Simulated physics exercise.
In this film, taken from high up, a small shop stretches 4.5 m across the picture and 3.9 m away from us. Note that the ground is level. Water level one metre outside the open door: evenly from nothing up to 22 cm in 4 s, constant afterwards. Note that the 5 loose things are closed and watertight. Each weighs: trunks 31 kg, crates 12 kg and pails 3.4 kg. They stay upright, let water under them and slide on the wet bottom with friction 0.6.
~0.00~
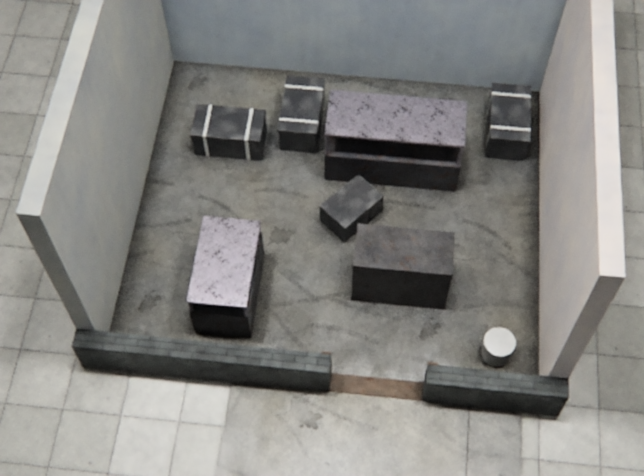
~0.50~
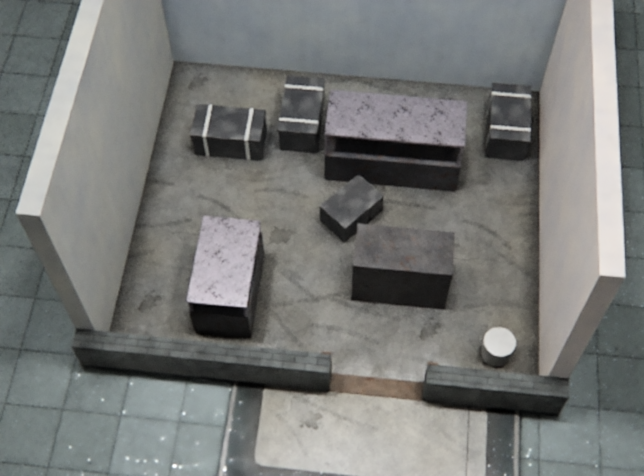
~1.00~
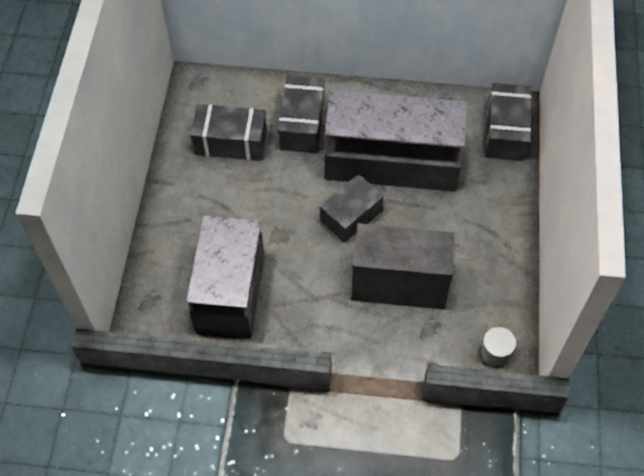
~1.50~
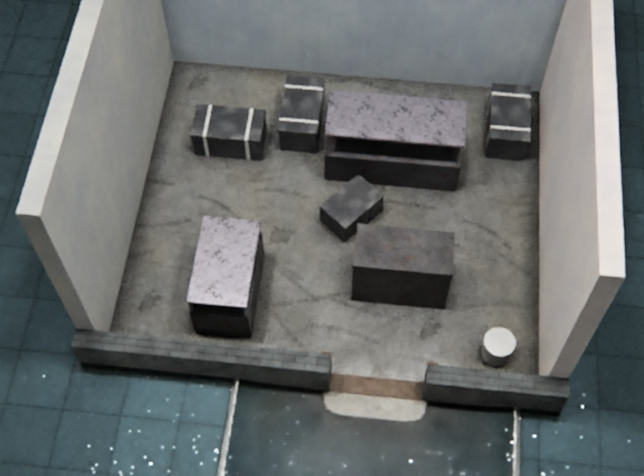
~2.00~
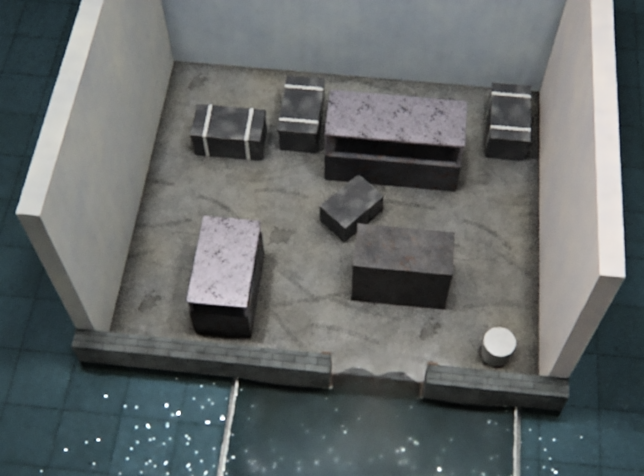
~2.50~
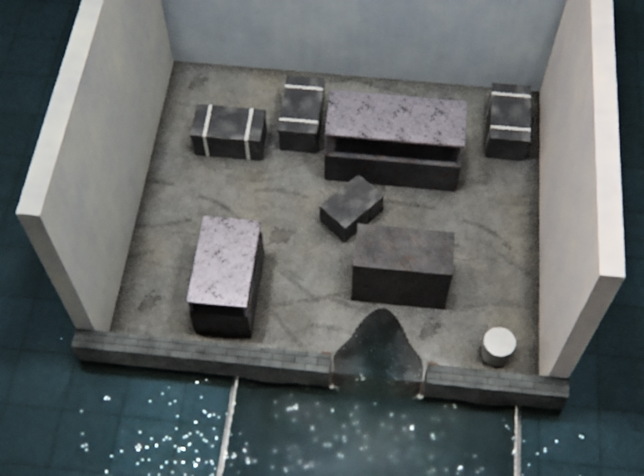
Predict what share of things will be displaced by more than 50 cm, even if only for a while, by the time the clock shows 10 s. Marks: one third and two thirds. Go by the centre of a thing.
It's going to be a minority, fewer than a third.
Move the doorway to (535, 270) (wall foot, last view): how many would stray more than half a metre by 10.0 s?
1.
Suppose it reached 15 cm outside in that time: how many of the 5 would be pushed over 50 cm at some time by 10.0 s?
1.
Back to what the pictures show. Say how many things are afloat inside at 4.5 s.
At that instant the tally stands at 0.
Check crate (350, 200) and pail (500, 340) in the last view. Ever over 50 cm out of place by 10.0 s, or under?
Within, beyond.
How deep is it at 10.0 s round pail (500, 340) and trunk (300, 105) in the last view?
About 13 and 6 cm.
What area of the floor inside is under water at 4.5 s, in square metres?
Somewhere around 4.5 m2, roughly.
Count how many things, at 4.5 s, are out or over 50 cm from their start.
My count gives 0.
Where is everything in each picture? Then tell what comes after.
The first picture shows a trunk at (511, 111), on the bottom; a crate at (352, 201), on the bottom; 0.0 m2 under water; 0 of 5 have shifted.
The second picture shows a trunk at (511, 111), on the bottom; a crate at (352, 201), on the bottom; water covers 0.0 m2; 0 of 5 have shifted.
The third picture shows a trunk at (511, 111), on the bottom; a crate at (352, 201), on the bottom; water covers 0.0 m2; 0 of 5 have shifted.
The fourth picture shows a trunk at (511, 111) rests on the ground; a crate at (352, 201), on the bottom; 0.0 m2 under water; 0 of 5 have shifted.
The fifth picture shows a trunk at (511, 111) rests on the ground; a crate at (352, 201) rests on the ground; water covers 0.0 m2; 0 of 5 have shifted.
The sixth picture shows a trunk at (511, 111) rests on the ground; a crate at (352, 201) rests on the ground; 0.4 m2 under water; 0 of 5 have shifted.
After 3.5 s 0 of 5 are over 50 cm from their spots; 0 afloat.
After 4.5 s 0 of 5 are over 50 cm from their spots; 0 afloat.
After 7.0 s 0 of 5 are over 50 cm from their spots; 1 afloat.
After 10.0 s 0 of 5 are over 50 cm from their spots, and 1 have been at some point; 2 afloat.
